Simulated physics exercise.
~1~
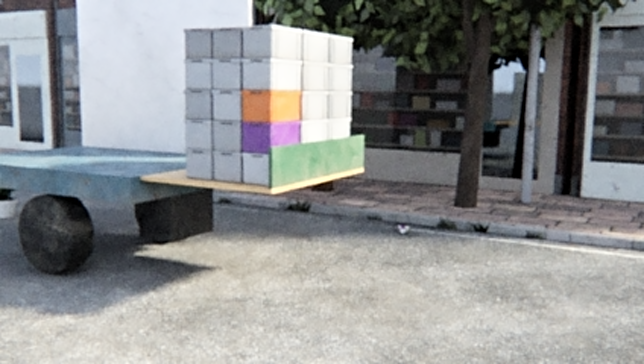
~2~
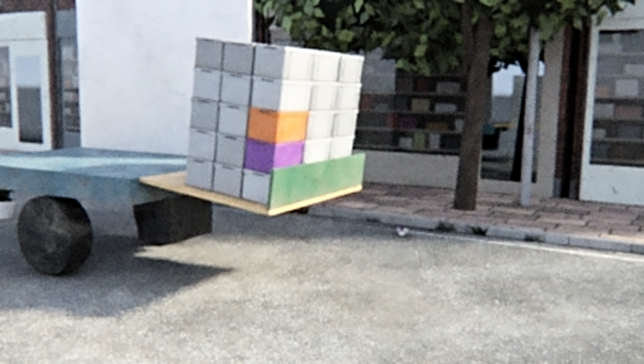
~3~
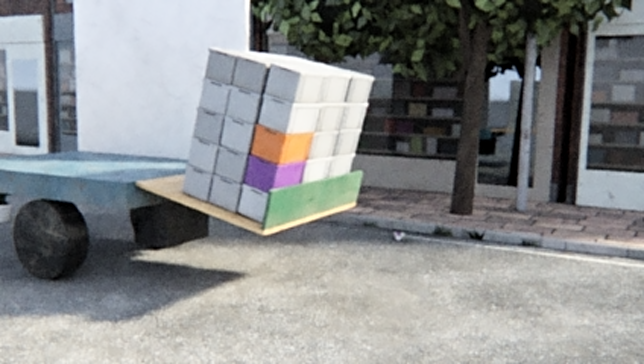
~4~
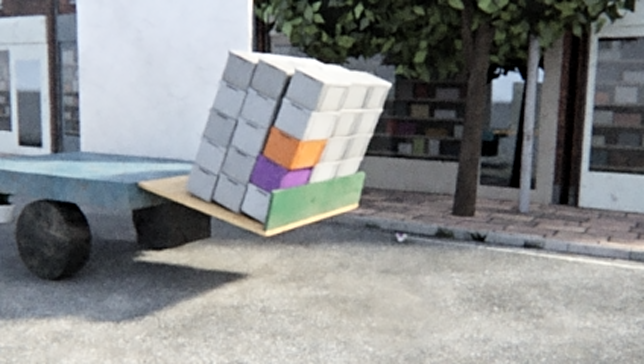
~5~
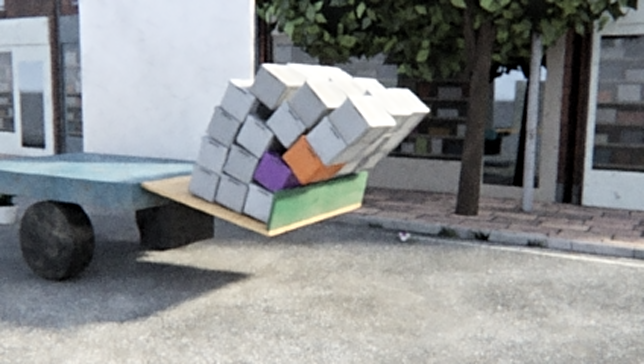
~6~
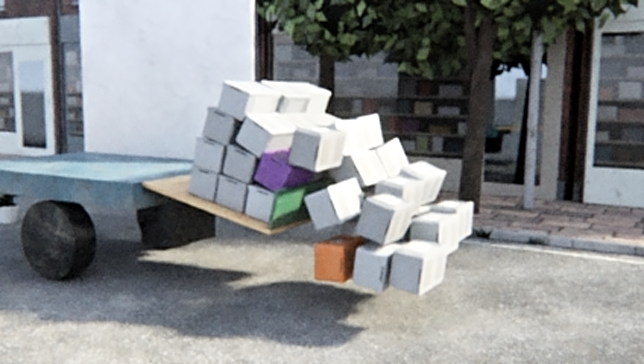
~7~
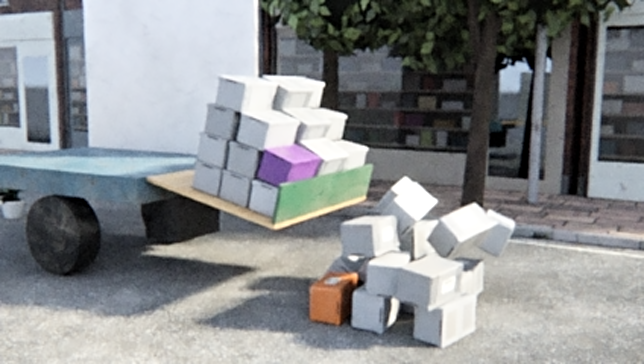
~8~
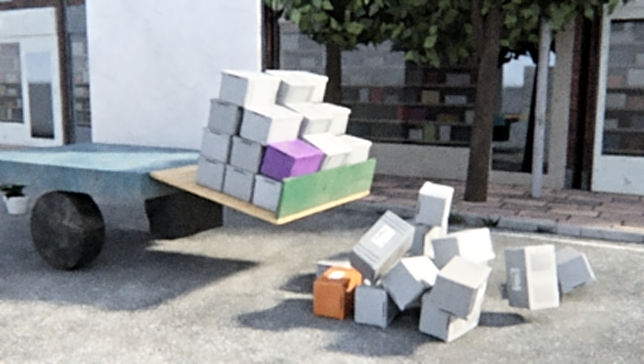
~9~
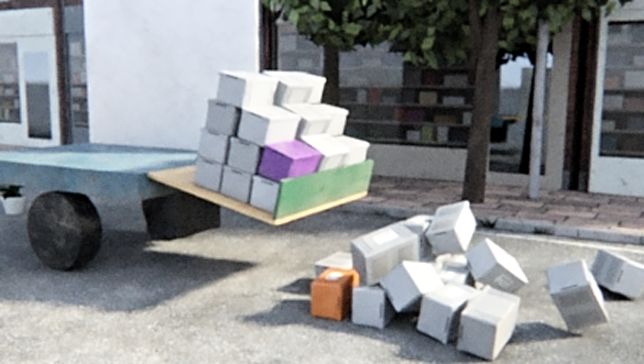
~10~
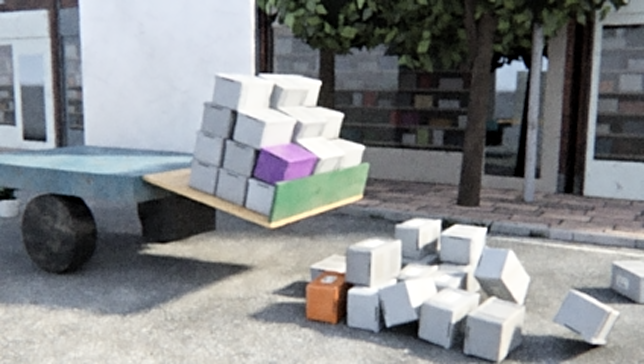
On a paved street beside shopfronts, a lorry's tail lift stacked with mostly pale boxes tilts down, and the stack leans right until its upper boxes, including an orange one, spill over the green lip and tumble onto the ground, while the purple box stays aboard with the rest.
